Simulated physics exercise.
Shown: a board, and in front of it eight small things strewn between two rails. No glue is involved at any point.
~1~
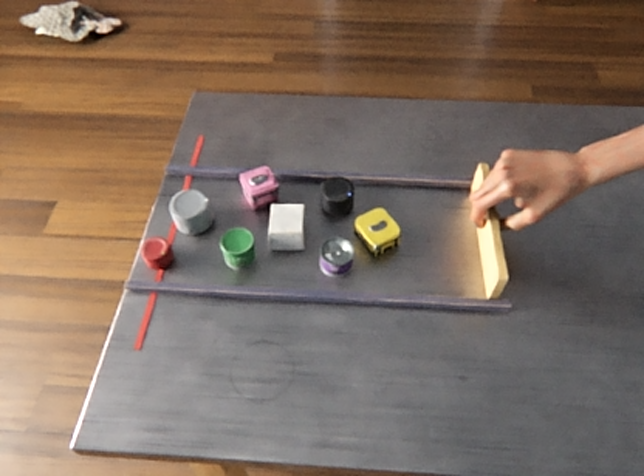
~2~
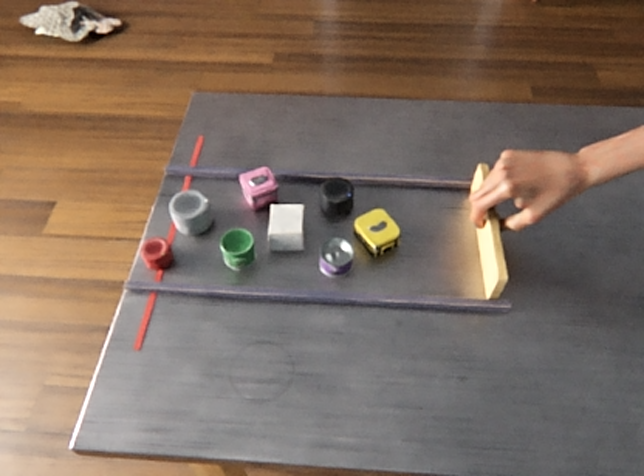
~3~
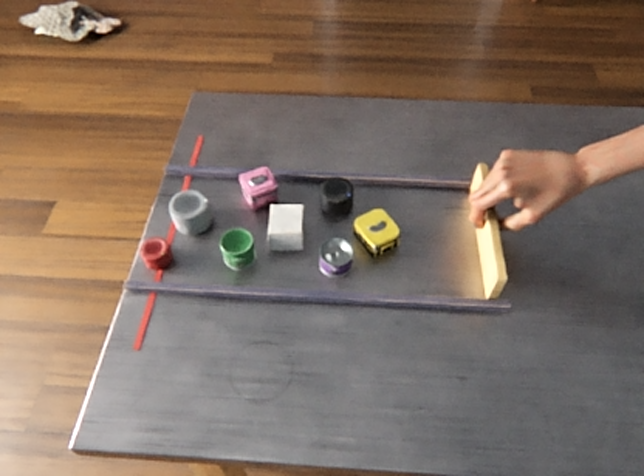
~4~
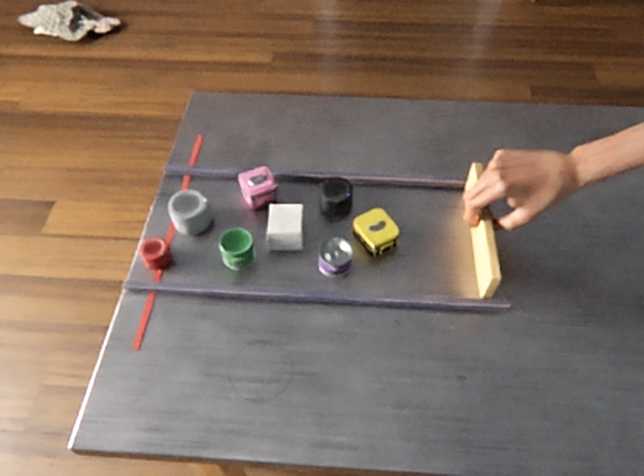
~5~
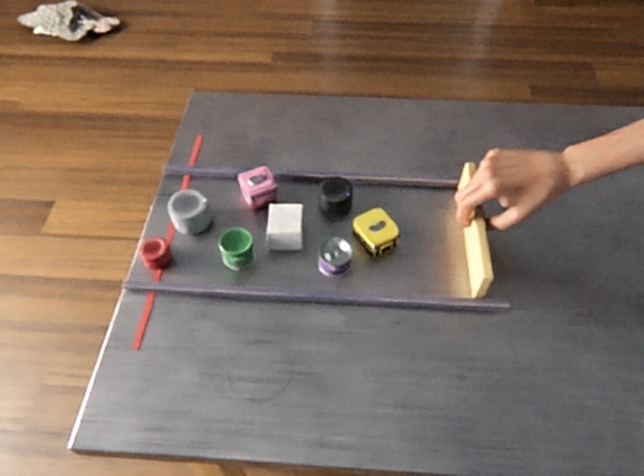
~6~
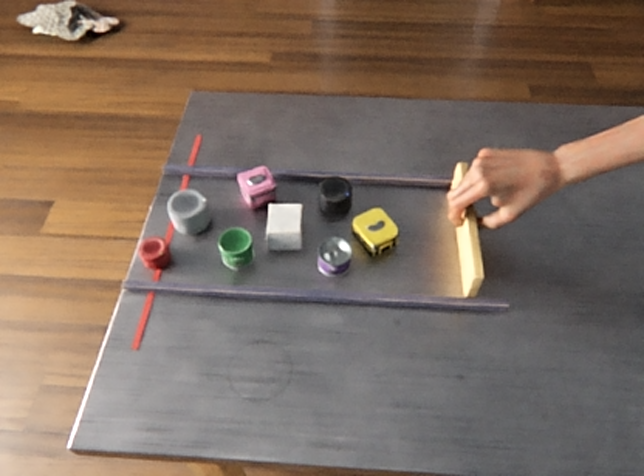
The clip opens on a dark tabletop where eight small objects, including a yellow case and a white block, sit scattered between two rails, with a hand holding an upright wooden board at the right. The hand then slides the board slightly left, while the objects stay still.
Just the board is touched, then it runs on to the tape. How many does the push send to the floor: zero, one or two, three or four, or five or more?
Drops: Above four.
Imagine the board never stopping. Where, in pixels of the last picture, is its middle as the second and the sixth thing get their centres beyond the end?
The first one at (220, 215), the next at (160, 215).
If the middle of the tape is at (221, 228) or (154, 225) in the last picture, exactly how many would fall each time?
In order, 1 then 8.
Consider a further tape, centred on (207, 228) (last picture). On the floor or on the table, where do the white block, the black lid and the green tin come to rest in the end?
Okay, the white block sits tight, the black lid sits tight, and the green tin sits tight.
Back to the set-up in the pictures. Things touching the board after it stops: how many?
Tally at the end: 3.
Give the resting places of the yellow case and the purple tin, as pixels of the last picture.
Roughly at (156, 215) and at (145, 249), in that order.
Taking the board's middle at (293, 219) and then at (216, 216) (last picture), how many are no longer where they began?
So 6, and at the other place 8.
Soon after, none off yet; red lid at rest near (155, 253); grey lid at rest near (190, 212); green tin at rest near (237, 249).
Then, none off yet; red lid at rest near (155, 253); grey lid at rest near (190, 212); green tin moved a little near (227, 253).
Further on, none off yet; red lid moved about its own width near (137, 253); grey lid moved about its own width near (143, 210); green tin moved well along near (166, 251).
By the end, the number that fall off is five or more; fallen, white block, pink case, green tin, grey lid and red lid.
